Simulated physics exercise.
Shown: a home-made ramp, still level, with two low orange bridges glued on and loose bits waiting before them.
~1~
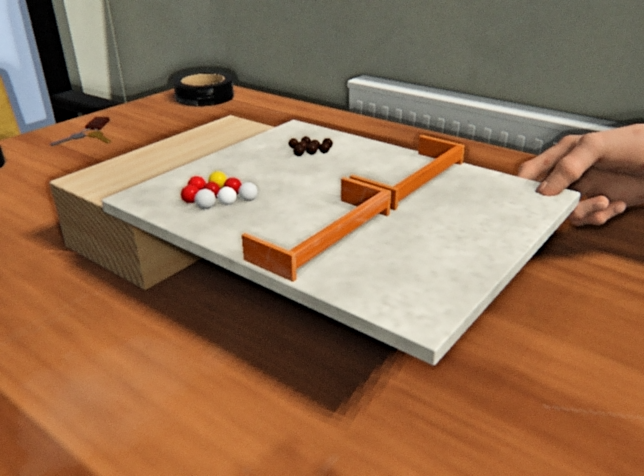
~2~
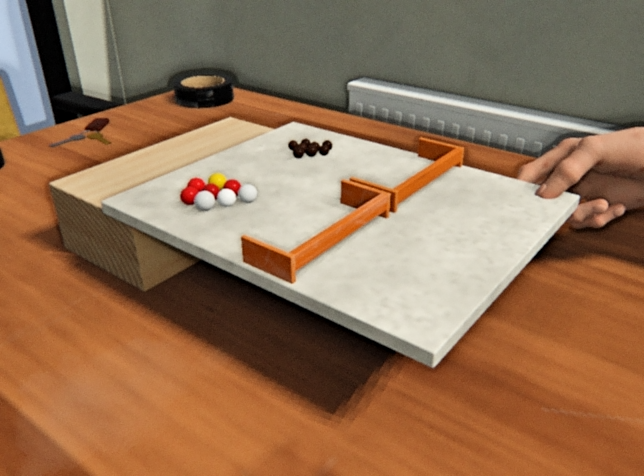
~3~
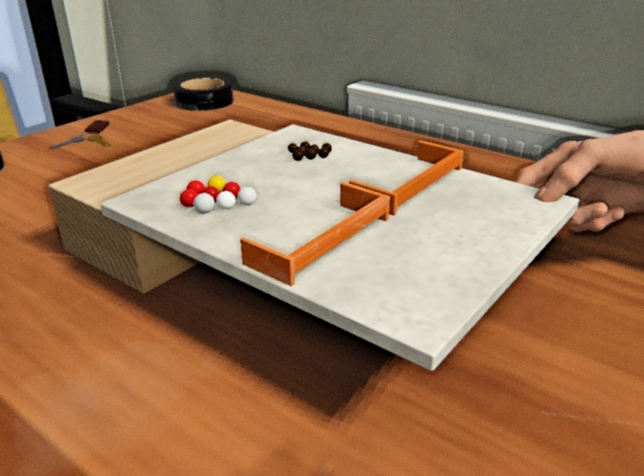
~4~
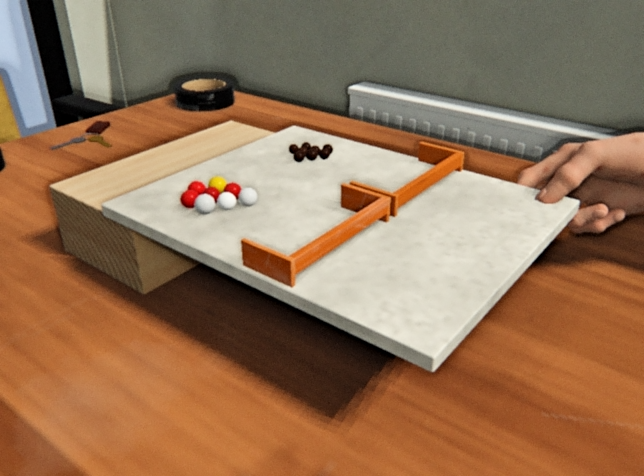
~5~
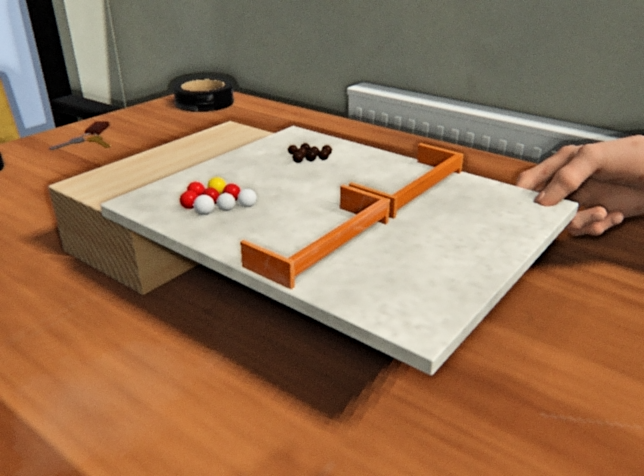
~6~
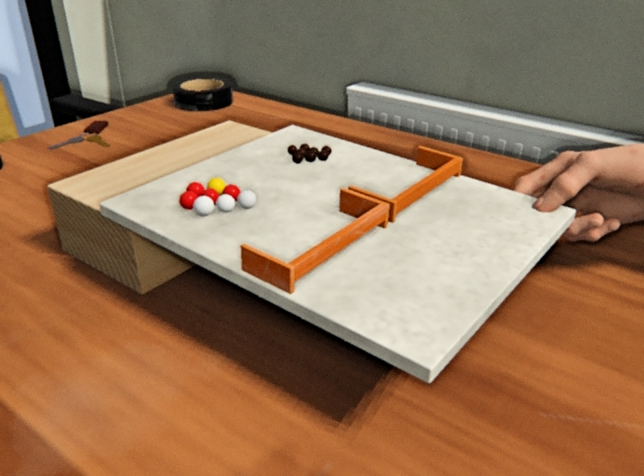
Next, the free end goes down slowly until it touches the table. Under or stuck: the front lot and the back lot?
So in the end, the front lot fails to pass, and as for the Back lot, it fails to pass.
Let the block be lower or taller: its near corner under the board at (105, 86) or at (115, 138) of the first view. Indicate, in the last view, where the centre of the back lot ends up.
(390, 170), then (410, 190).
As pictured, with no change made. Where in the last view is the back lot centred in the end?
Near (417, 223), roughly.
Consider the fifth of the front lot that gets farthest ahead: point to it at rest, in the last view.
At about (325, 287).
Then, 0.47 s on from there, board sloping at 10°; front lot on its way down; back lot on its way down.
Then, 0.89 s on from there, board resting at 15°; front lot has reached its gate; back lot has reached its gate.
In the end, board resting at 15°; front lot gathered behind its gate; back lot gathered behind its gate.
